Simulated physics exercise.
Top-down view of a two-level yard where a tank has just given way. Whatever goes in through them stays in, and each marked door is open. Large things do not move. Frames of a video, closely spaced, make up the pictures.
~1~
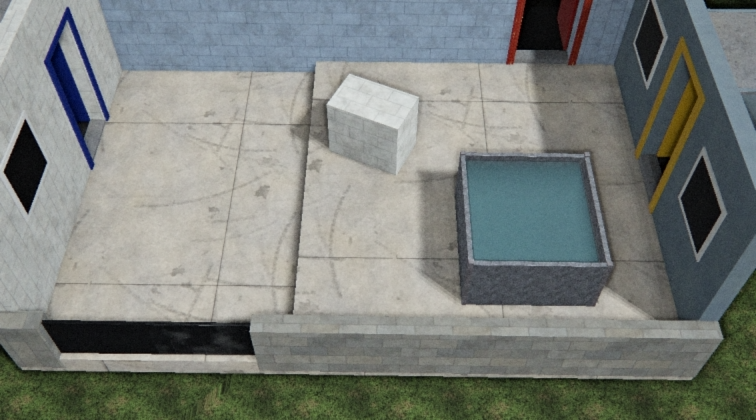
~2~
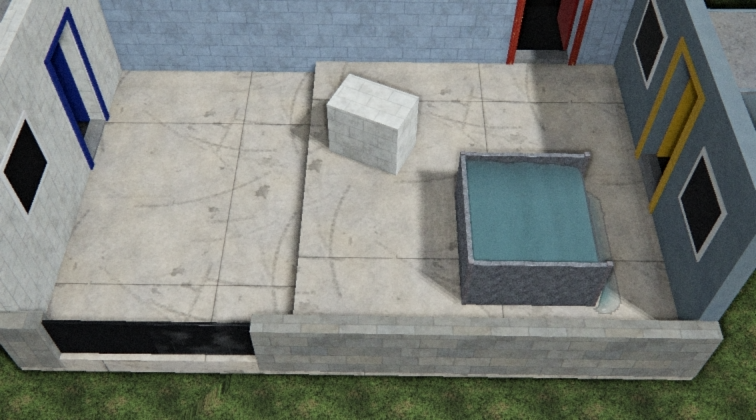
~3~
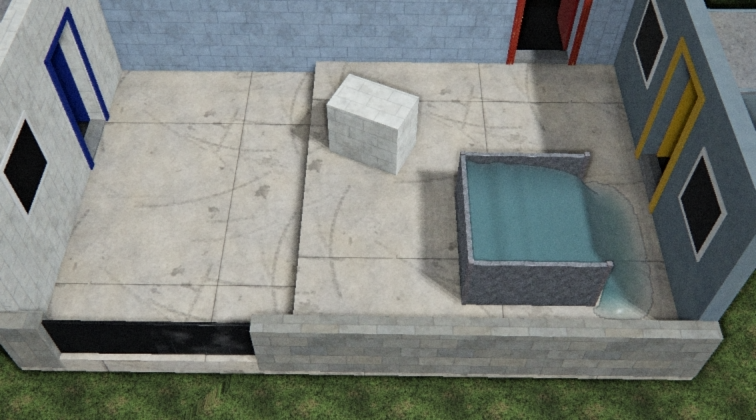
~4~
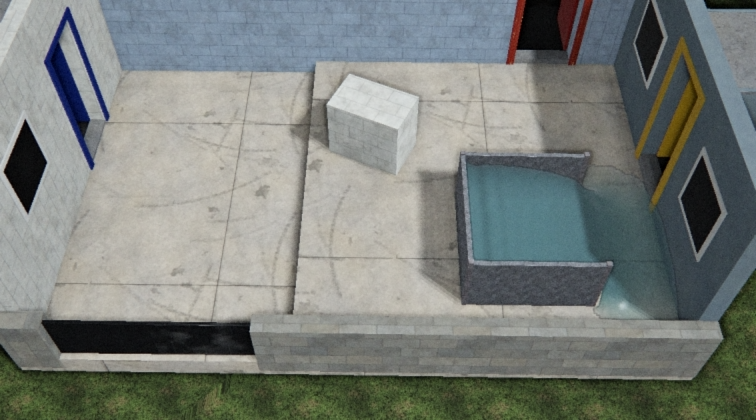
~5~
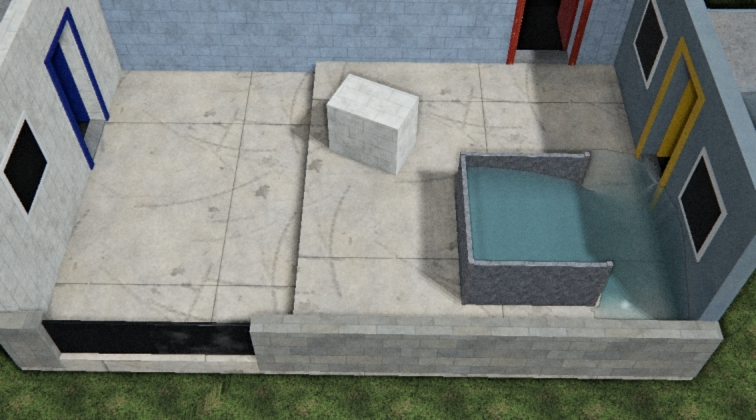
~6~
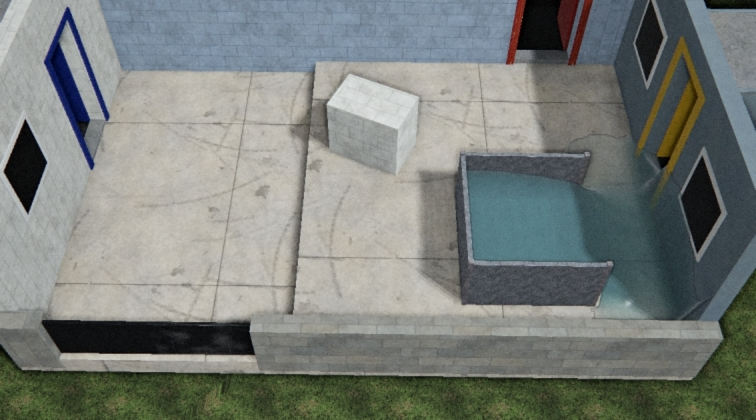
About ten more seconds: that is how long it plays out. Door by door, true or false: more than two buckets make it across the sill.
Yellow door: True; blue door: True; red door: True.
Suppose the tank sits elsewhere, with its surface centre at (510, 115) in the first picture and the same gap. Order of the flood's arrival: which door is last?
Blue door.
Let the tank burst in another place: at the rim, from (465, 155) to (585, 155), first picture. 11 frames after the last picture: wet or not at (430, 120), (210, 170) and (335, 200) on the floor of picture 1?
Taking each in turn, they come out watered, kept dry, kept dry.
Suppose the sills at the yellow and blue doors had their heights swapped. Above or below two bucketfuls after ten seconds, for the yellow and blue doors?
Yellow door: Admits more; blue door: Admits less.
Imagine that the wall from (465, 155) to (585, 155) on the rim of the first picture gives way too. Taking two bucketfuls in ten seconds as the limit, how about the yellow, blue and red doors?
Result: Yellow remains beneath it; blue goes past the limit; red goes past the limit.
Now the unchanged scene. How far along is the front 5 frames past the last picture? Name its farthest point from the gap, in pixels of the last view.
My pick would be pixel (609, 66).
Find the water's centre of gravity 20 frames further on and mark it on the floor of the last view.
That puts it at around (497, 212).
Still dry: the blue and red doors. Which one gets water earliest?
Going by the pictures, it would be the door marked red.
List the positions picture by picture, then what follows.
In the first frame, the tank at (531, 210) is whole and still.
In the second frame, water pours out at (585, 234) and has run to (600, 310).
In the third frame, water pours out at (584, 237) and has run to a hidden place.
In the fourth frame, water pours out at (583, 239) and has run to a hidden place.
In the fifth frame, the front is at (636, 160), out from the gap at (583, 239).
In the sixth frame, the front is at (631, 139), out from the gap at (583, 240).
A moment on, water covers 15 % of the floor; the yellow door over two buckets in, the blue door not reached, the red door not reached.
Next, water covers 25 % of the floor; the yellow door far over two buckets in, the blue door not reached, the red door under two buckets in.
Then, water covers 55 % of the floor; the yellow door far over two buckets in, the blue door not reached, the red door over two buckets in.
Later, water covers 85 % of the floor; the yellow door far over two buckets in, the blue door wet at the sill, nothing in, the red door far over two buckets in.
In the end, water covers 90 % of the floor; the yellow door far over two buckets in, the blue door over two buckets in, the red door far over two buckets in.
